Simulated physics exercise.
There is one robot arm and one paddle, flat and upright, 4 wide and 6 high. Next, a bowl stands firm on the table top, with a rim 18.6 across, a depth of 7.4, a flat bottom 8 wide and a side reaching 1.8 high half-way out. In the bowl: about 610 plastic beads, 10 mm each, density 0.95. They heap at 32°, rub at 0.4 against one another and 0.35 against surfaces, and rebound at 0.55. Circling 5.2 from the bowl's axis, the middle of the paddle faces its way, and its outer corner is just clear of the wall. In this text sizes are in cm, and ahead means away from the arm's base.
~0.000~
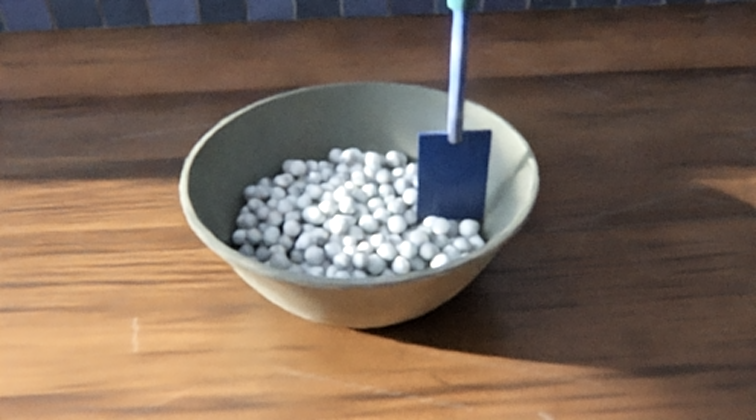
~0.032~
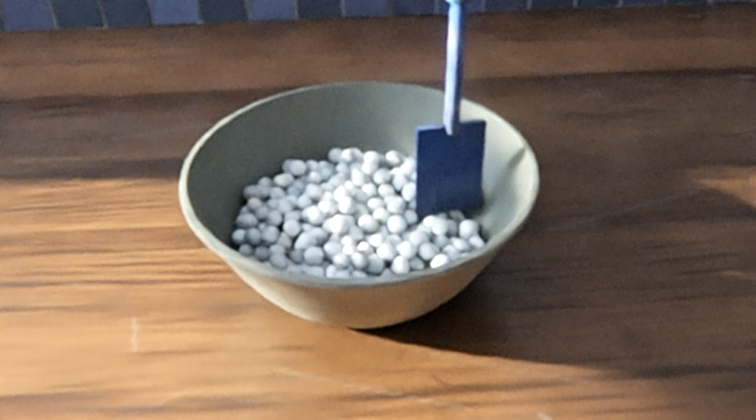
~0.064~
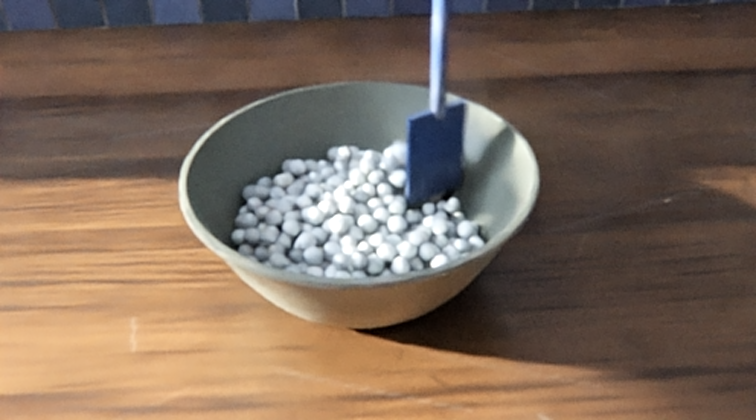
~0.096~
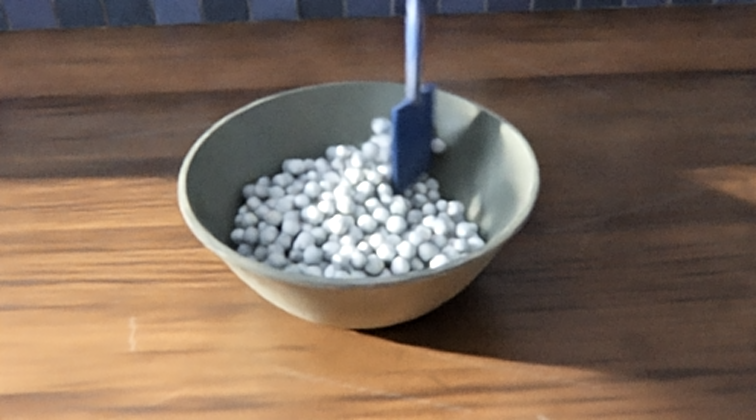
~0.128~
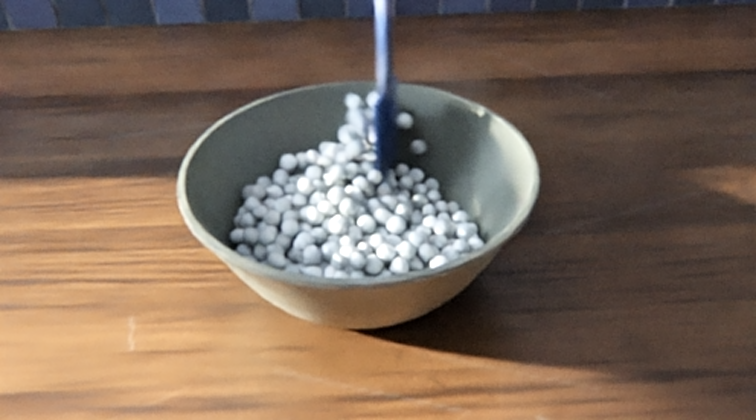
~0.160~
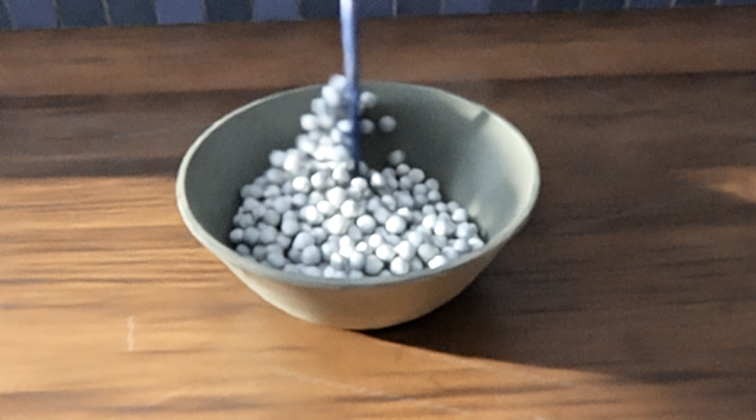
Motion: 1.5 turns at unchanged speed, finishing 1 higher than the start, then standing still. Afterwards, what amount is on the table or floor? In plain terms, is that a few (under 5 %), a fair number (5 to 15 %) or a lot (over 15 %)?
A fair number, 5 to 15 %.
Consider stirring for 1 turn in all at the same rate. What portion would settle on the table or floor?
Estimate: About 5 percent.
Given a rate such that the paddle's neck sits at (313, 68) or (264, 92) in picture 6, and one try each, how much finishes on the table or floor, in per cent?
Close to 15 and 25 in a hundred.
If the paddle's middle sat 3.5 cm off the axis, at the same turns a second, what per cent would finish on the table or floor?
It would come to about 5 per cent.
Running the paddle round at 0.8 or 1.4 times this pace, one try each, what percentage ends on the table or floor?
Around 5 percent on the first try and 20 percent on the second.
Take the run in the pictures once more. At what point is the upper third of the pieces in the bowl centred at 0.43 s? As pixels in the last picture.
Near (382, 258).
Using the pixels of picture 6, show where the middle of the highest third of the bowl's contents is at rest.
Centre of top third: Approx. (348, 229).
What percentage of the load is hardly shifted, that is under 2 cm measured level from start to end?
I'd guess close to 60 percent of the load.
After 0.43 s, 265° round, highest piece 10 above the table; 585 in the bowl, 9 on the table or floor, 13 in flight or on the tool.
After 0.70 s, 80° round, highest piece 8 above the table; 556 in the bowl, 46 on the table or floor, 5 in flight or on the tool.
After 1.03 s, 180° round, highest piece 7 above the table; 552 in the bowl, 55 on the table or floor.
After 1.73 s, 180° round, highest piece 7 above the table; 552 in the bowl, 55 on the table or floor.
In the end, 552 in the bowl, 55 on the table or floor. That is 9 % on the table or floor.
